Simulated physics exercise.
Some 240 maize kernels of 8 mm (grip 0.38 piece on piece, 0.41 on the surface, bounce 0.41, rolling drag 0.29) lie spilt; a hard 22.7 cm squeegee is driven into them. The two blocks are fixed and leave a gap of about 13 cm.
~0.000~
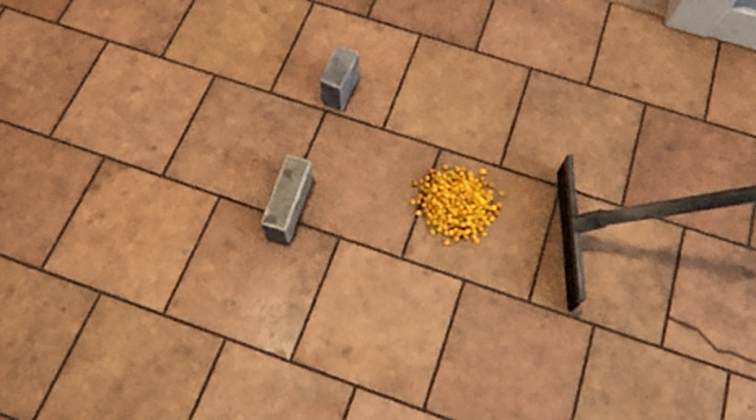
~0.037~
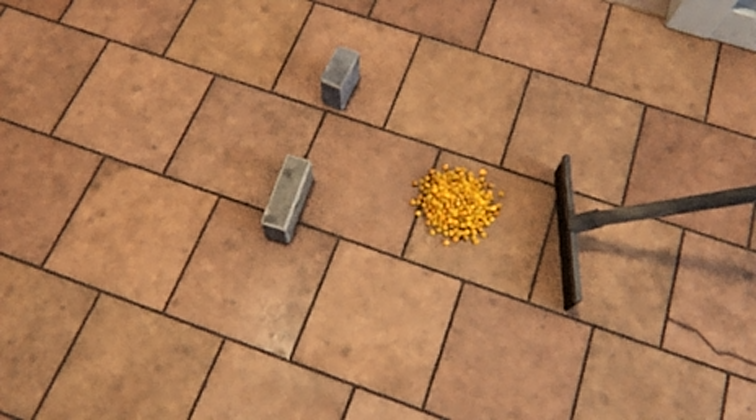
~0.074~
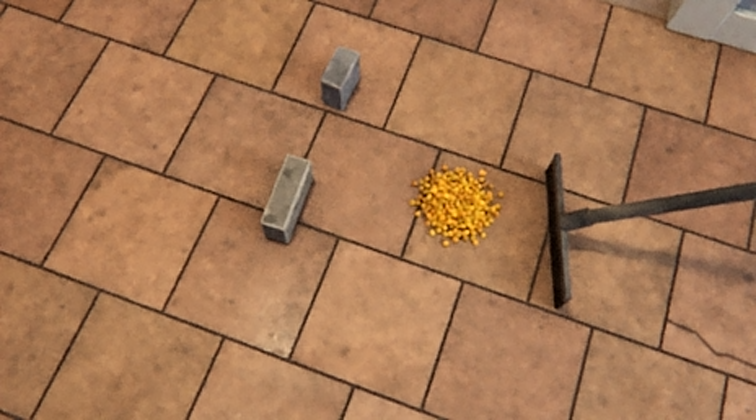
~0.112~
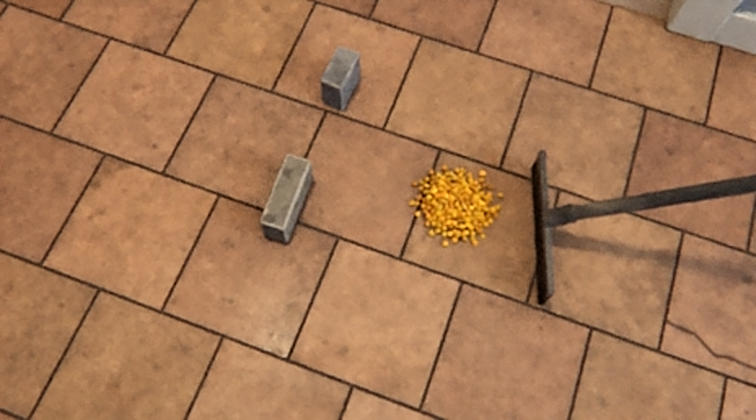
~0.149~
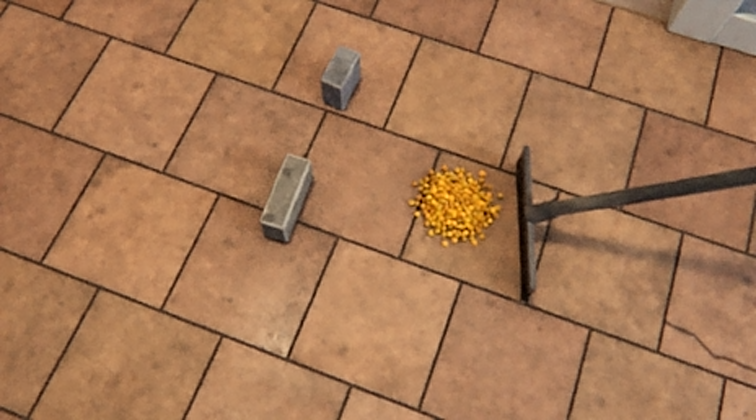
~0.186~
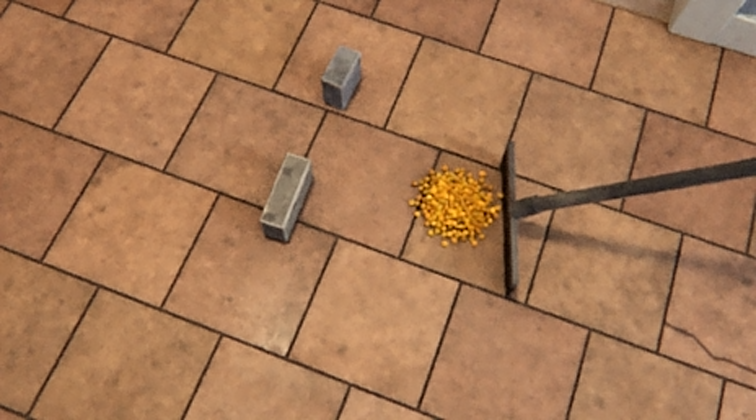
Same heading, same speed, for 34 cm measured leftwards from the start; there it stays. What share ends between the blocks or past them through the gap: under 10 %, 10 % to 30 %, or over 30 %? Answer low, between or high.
In or through the gap: Between.
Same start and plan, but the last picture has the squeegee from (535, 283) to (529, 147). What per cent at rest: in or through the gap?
Through 0.
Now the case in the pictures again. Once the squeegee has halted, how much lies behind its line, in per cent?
Roughly 0 per cent.
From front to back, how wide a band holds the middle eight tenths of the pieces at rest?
Roughly 16 cm.
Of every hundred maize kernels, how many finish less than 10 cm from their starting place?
About 0 per cent.
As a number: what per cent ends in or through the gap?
Some 20 per cent.
After 0.40 s, squeegee 23 cm from its start, spill 16 cm wide; held up before the blocks 100 %.
Then, at 0.62 s, squeegee 34 cm from its start, spill 19 cm wide; in or through the gap 10 %, held up before the blocks 85 %.
After 0.80 s, squeegee 34 cm from its start, spill 20 cm wide; in or through the gap 20 %, held up before the blocks 80 %.
In the end, at 1.0 s, in or through the gap 20 %, round the near block 0 %, round the far block 0 %, held up before the blocks 80 %.
